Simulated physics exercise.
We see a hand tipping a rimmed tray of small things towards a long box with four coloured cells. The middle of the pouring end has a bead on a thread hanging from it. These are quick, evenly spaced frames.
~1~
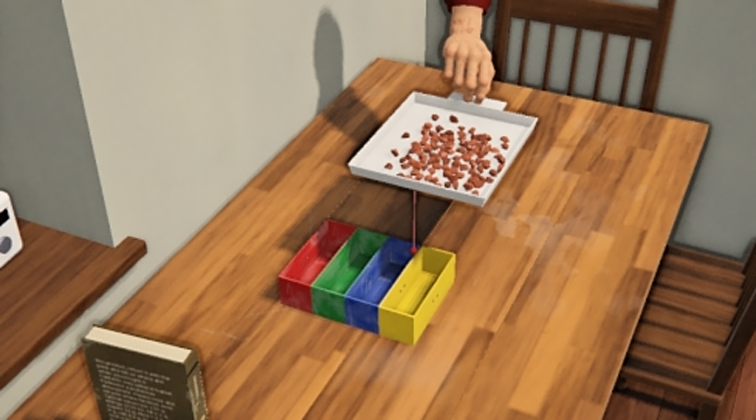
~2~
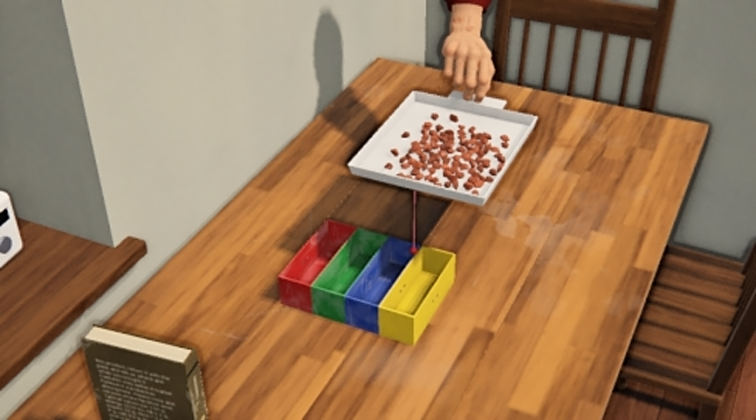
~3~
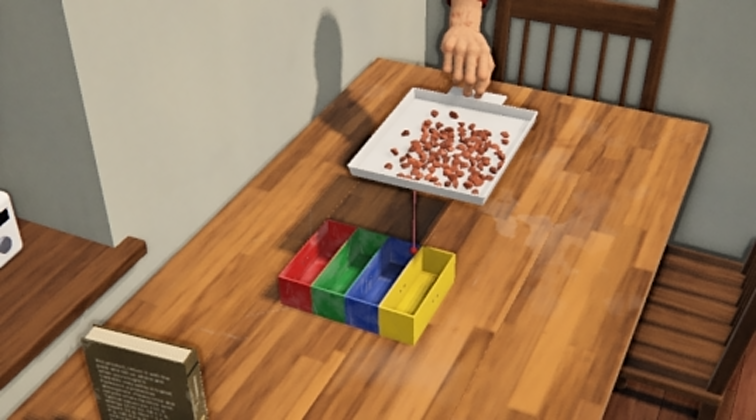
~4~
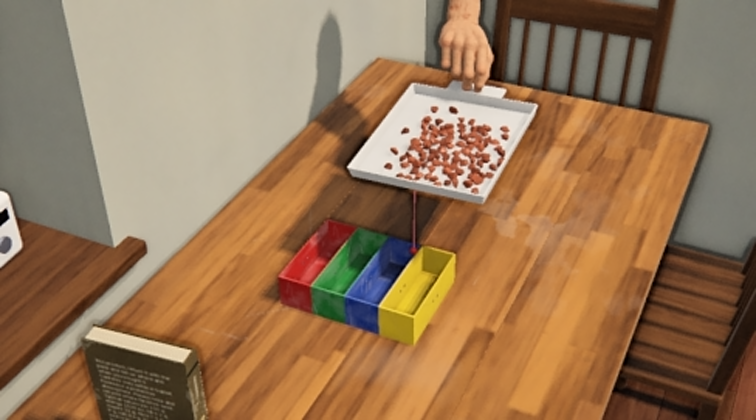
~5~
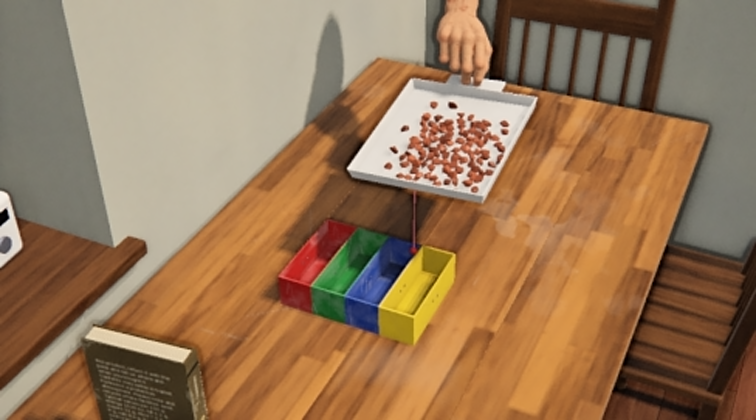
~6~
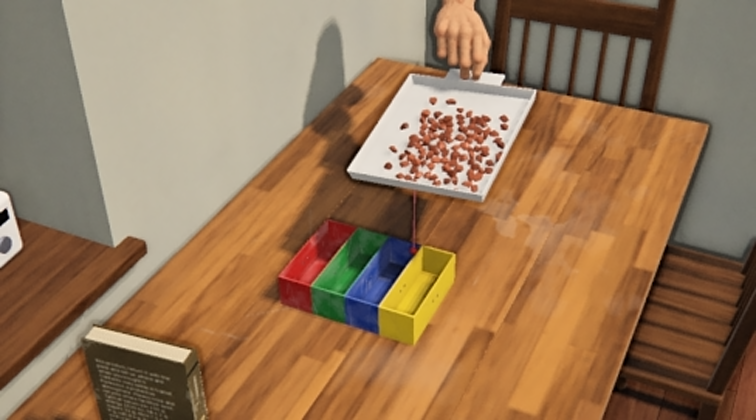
On a wooden table, a hand holds a white rimmed tray of small reddish-brown bits above a box with red, green, blue and yellow cells. The tray is still at first, then the hand slowly raises its far end, tilting it slightly towards the near left corner, while the box stays put.
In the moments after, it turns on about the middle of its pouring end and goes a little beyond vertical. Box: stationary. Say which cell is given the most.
The green cell is given the most.
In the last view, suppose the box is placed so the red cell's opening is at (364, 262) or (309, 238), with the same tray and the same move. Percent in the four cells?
70 and 90 in a hundred, in turn.
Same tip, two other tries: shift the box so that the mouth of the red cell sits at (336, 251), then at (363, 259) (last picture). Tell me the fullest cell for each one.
The green one first, the red cell second.
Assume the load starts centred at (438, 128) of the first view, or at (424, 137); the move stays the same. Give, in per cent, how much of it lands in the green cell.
In order, about 60 and 60 in a hundred.
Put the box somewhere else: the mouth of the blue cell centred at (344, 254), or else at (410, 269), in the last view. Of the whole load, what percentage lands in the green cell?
0 and 30 %.
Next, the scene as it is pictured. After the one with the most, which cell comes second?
Second best is the blue cell.
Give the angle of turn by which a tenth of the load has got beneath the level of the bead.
80 degrees.
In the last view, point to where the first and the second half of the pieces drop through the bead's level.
Earlier portion about (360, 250); later portion about (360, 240).
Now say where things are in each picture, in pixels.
The first picture shows corners of the pouring end at (352, 164) and (483, 196), level; middle of the load at (444, 157), bits of crushed brick; bead on its thread at (414, 251); red cell at (296, 292); green cell at (328, 302); blue cell at (362, 312); yellow cell at (397, 323).
The second picture shows corners of the pouring end at (352, 164) and (483, 196), level; middle of the load at (444, 156).
The third picture shows corners of the pouring end at (352, 165) and (483, 195), tipped barely, lowest at the left corner; middle of the load at (444, 155).
The fourth picture shows corners of the pouring end at (351, 166) and (482, 194), tipped a little, lowest at the left corner; middle of the load at (444, 152).
The fifth picture shows corners of the pouring end at (351, 168) and (482, 193), tipped a little, lowest at the left corner; middle of the load at (444, 150).
The sixth picture shows corners of the pouring end at (351, 169) and (481, 193), tipped a little, lowest at the left corner; middle of the load at (443, 148); red cell at (296, 292); green cell at (328, 302); blue cell at (362, 312); yellow cell at (397, 323).
Soon after the last picture, tray tipped steeply; all on the tray.
A little later, tray tipped right over; about a third on the tray; about a quarter in the green cell; a small part in the blue cell; a small part in the yellow cell; a small part in the red cell; about a quarter falling or outside the box.
Later still, tray tipped past a quarter turn; about half in the green cell; about a quarter in the blue cell; a small part in the yellow cell; a small part in the red cell.
At rest, tray tipped past a quarter turn; about half in the green cell; about a quarter in the blue cell; a small part in the yellow cell; a small part in the red cell.
